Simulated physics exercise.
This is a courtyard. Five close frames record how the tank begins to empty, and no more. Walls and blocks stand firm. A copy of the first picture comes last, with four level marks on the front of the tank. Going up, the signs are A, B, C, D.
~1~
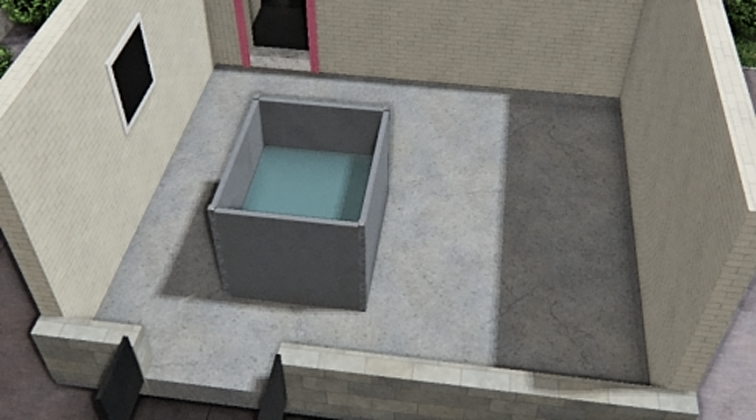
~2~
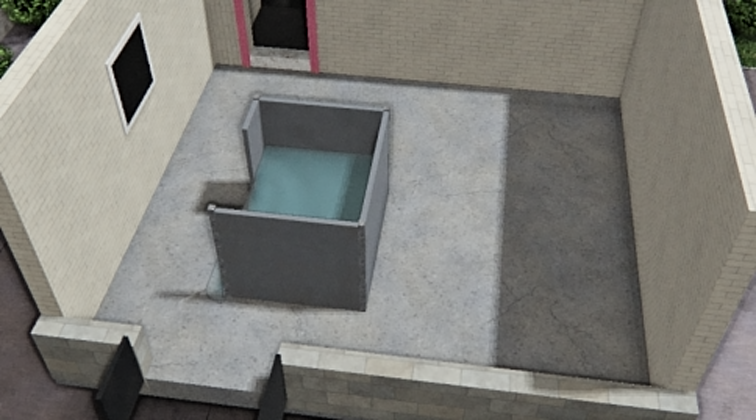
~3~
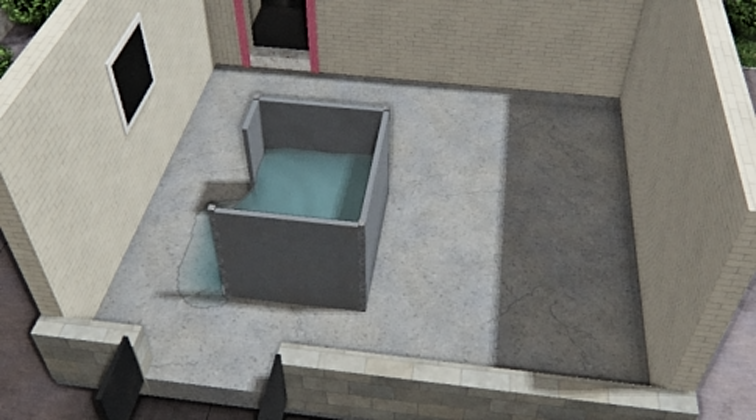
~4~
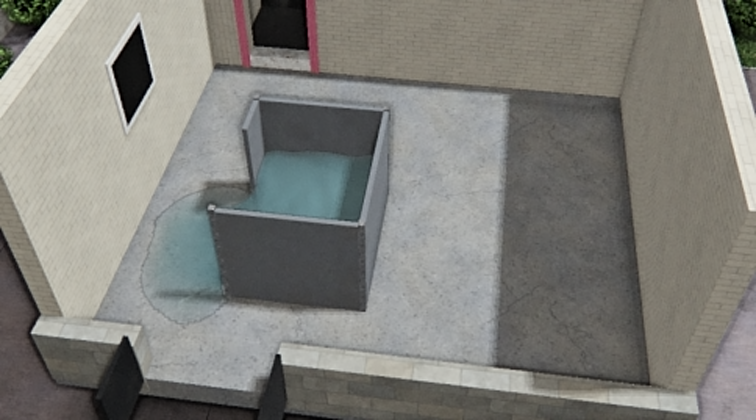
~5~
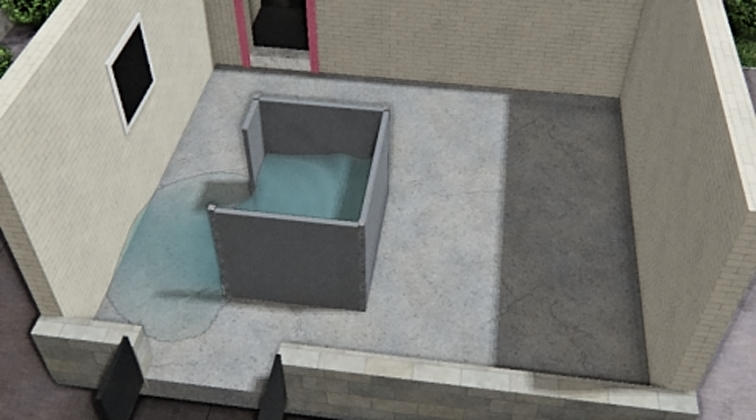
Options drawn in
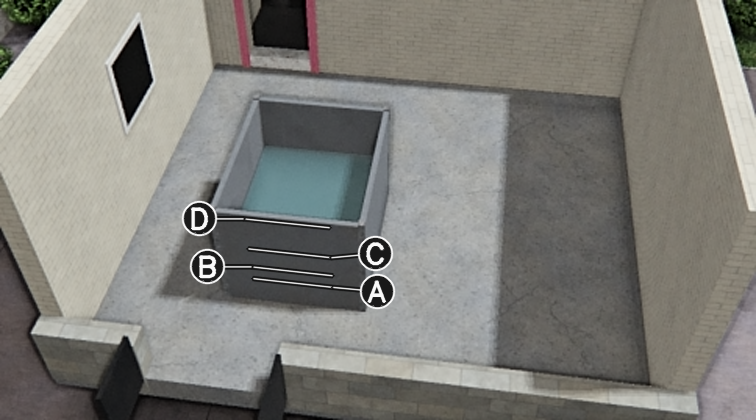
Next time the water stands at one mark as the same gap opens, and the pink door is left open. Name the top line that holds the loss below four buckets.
It is C.
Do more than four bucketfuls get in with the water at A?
No, not at all.
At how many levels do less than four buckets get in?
Three of the four.
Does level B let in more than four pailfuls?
No, that is safe.
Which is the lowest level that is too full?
Level D.
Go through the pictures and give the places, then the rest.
Water in the tank at rest, its middle at (309, 201); foot of the pink doorway at (281, 69); open gate at (210, 331).
Water covers 1 % of the ground and shows as far out as (216, 294).
Water covers 3 % of the ground and shows as far out as (210, 213).
Water covers 7 % of the ground and shows as far out as (170, 213).
Water covers 10 % of the ground and shows as far out as (153, 196).
On the marked copy, A at (293, 283); B at (291, 271); C at (289, 253); D at (286, 223); from the bottom up A, B, C, D.
If A is chosen, nothing gets over.
If B is chosen, nothing gets over.
If C is chosen, a bucket or two gets in.
If D is chosen, about 11 bucketfuls get in.
